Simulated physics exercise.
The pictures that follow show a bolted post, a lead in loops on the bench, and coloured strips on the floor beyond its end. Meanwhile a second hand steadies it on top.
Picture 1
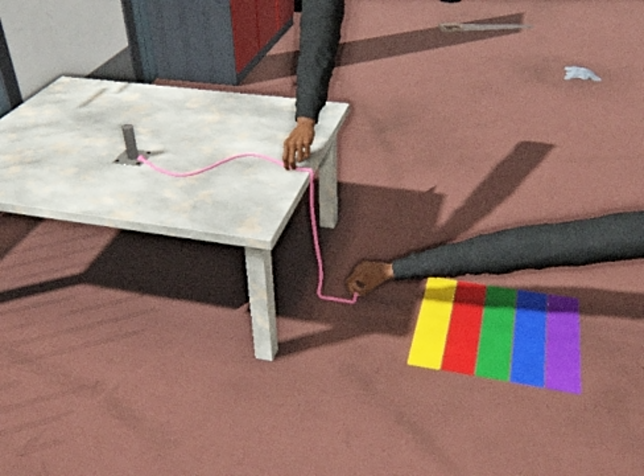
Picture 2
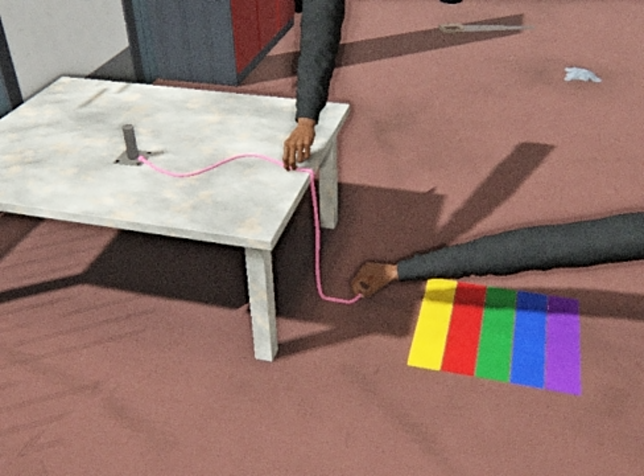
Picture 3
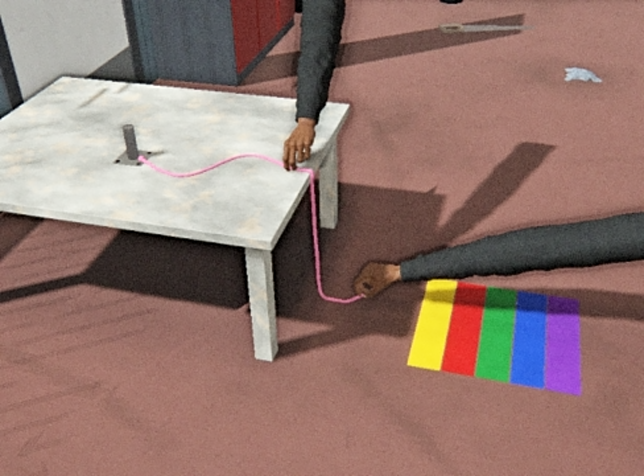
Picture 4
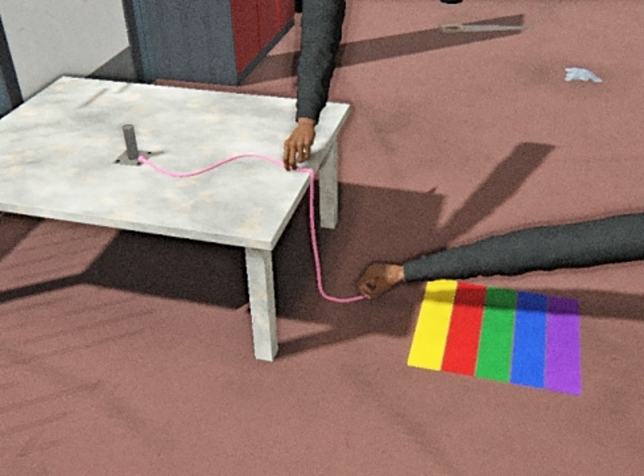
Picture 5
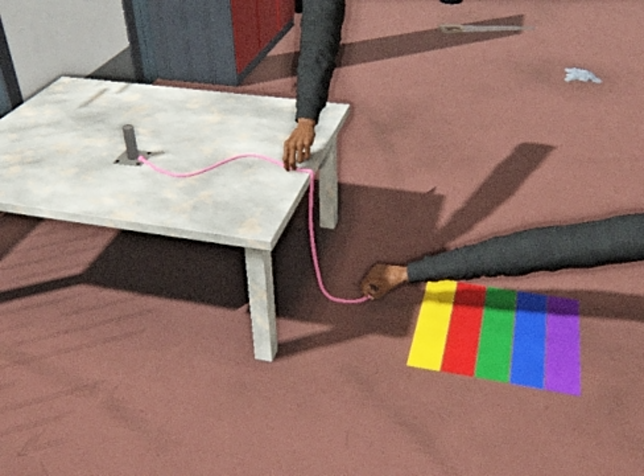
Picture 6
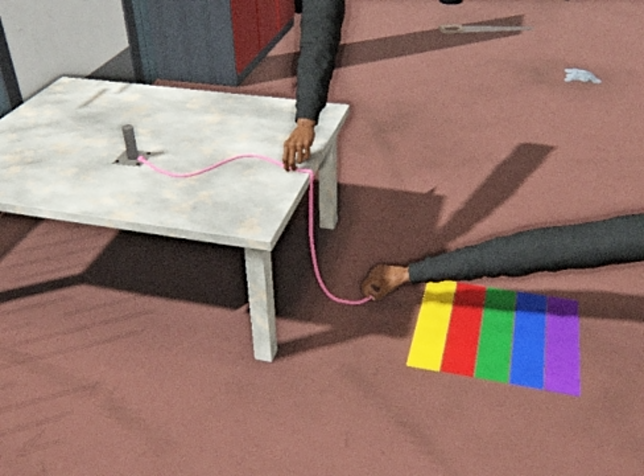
Pink lead looping over a pale bench and down its edge, one hand resting on it, another drawing its end slightly right near coloured floor strips.
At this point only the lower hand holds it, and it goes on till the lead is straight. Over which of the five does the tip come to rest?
Over the green one.
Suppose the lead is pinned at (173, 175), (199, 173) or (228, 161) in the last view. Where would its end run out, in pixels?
In order: (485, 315), then (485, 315), then (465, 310).
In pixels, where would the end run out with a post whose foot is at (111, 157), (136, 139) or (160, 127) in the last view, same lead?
(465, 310), (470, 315) and (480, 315).
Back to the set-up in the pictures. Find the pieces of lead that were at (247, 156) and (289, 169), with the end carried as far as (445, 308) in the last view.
The two spots land somewhere near (271, 169) and (313, 188).
Soon after, end near (445, 308); over yellow.
Then, end near (479, 314); over red.
At full stretch, end near (497, 317); over green. It gets as far as the green strip.
